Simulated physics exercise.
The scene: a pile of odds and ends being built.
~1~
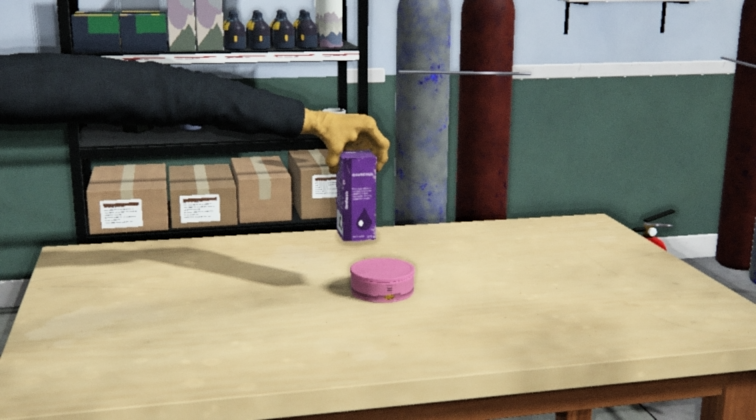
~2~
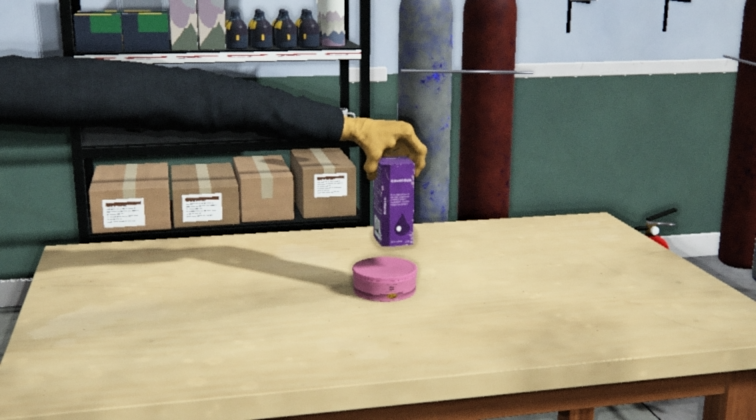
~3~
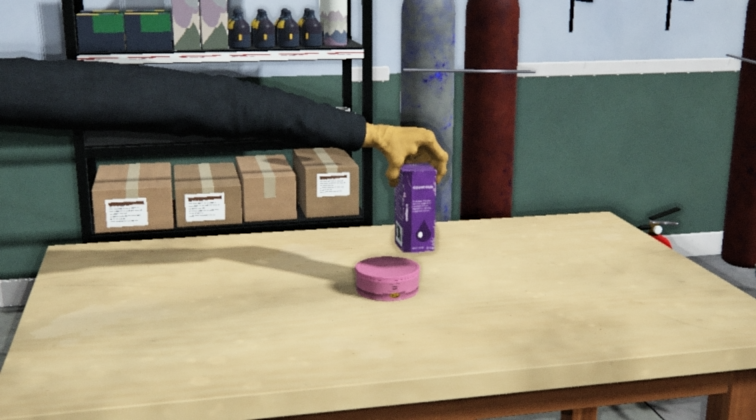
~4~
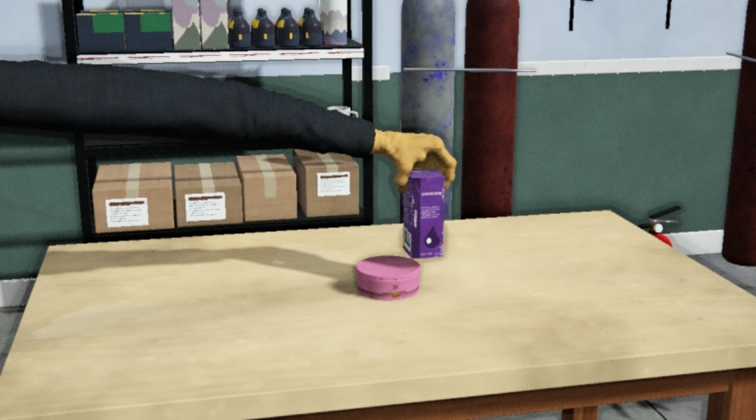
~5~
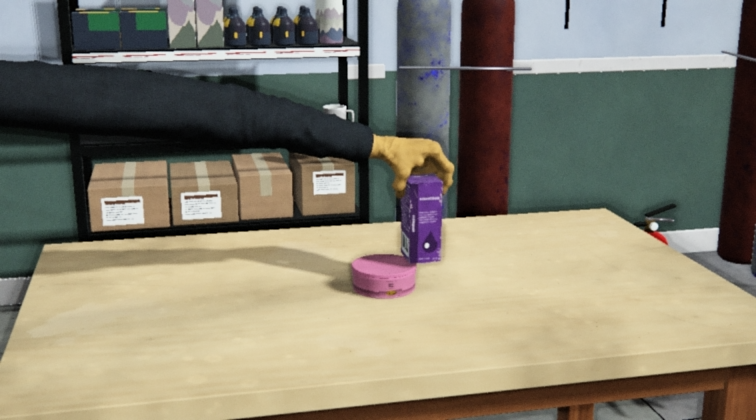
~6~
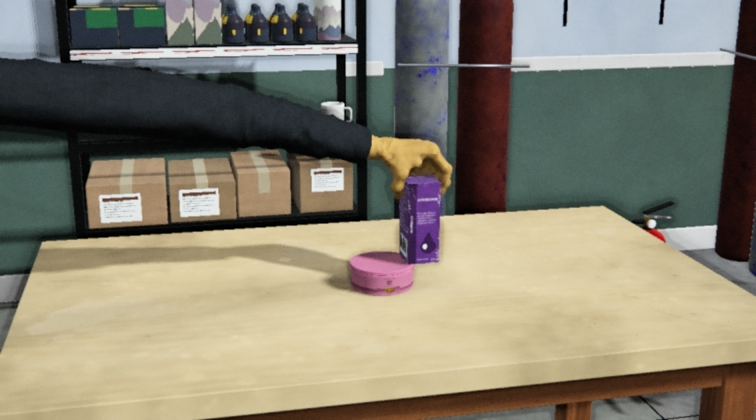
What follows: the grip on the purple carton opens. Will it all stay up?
It loses its balance.
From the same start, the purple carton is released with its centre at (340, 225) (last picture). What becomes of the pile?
Then it comes apart.
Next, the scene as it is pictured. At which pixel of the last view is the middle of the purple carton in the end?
Around (467, 263).
Then, 0.30 s past the last view, purple carton rocked 21° from its first pose near (433, 223).
Then, 0.40 s past the last view, purple carton now fallen.
Then, 0.50 s past the last view, things are still on the move.
Finally, fallen, purple carton; pink tub still in place. Final places as the last picture's camera would see them, purple carton near (467, 263). The pile comes apart.
